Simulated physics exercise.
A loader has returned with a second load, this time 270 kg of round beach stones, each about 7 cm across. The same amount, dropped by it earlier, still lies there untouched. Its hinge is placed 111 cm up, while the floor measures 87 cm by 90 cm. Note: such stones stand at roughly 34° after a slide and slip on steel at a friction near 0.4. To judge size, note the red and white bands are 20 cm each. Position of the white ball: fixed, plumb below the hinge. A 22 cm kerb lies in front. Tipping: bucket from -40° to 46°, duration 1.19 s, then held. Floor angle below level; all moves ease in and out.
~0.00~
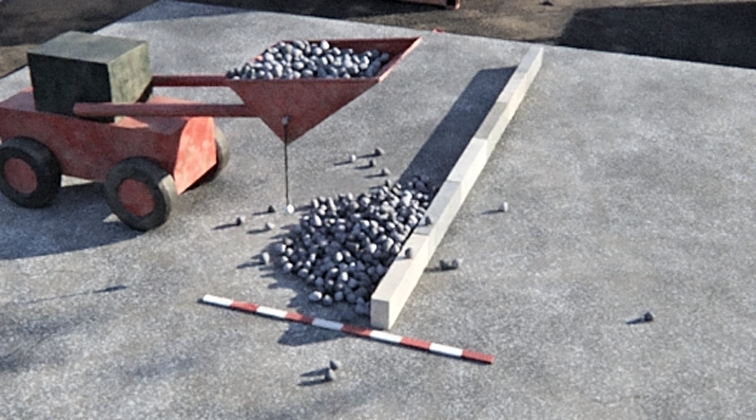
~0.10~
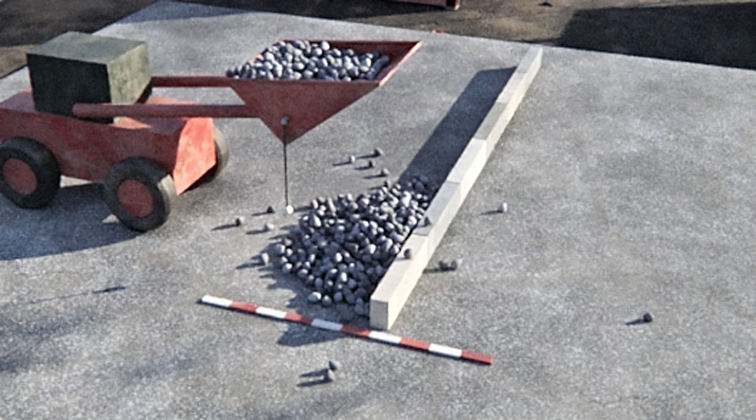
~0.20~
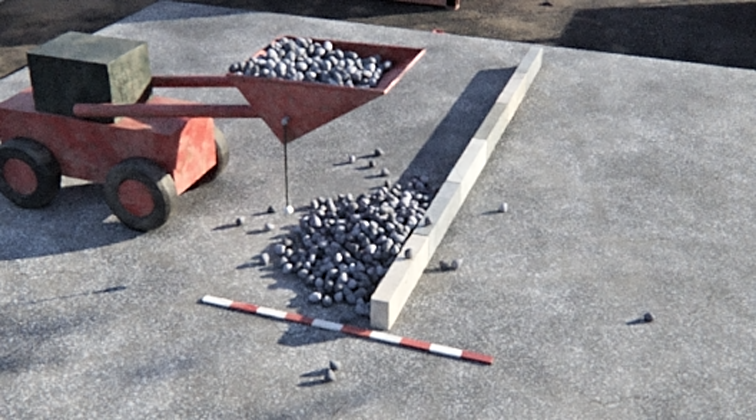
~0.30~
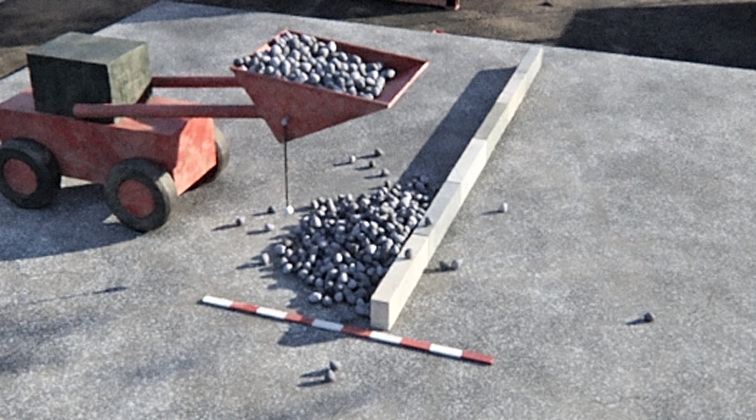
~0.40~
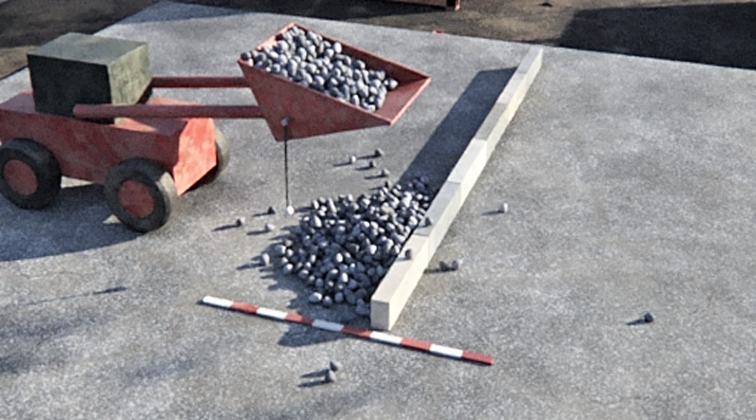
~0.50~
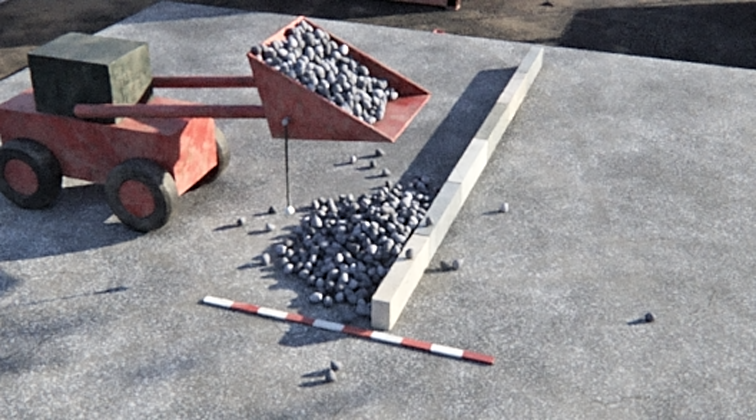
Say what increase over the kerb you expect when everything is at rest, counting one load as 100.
Some 25 per cent is added.
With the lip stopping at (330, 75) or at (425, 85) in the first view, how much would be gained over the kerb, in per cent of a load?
About 0 and 80 per cent.
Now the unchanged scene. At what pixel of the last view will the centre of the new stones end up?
They end up centred around (403, 228).
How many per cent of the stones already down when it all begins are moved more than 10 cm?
Estimate: 15 %, roughly.
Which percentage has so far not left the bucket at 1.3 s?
Near 35 per cent of the load is held.
After 0.9 s the floor is at 32°; in per cent of one load, 100 in the bucket, 100 on this side of the kerb, 1 over the kerb; the foremost stones are at (466, 244).
After 1.3 s the floor is at 46°; in per cent of one load, 33 in the bucket, 165 on this side of the kerb, 2 over the kerb; the foremost stones are at (478, 246).
After 1.6 s the floor is at 46°; in per cent of one load, 1 in the bucket, 179 on this side of the kerb, 21 over the kerb; the foremost stones are at (542, 276).
After 4.1 s the floor is at 46°; in per cent of one load, 0 in the bucket, 174 on this side of the kerb, 26 over the kerb; the foremost stones are at (654, 276). Net gain over the kerb, 25.
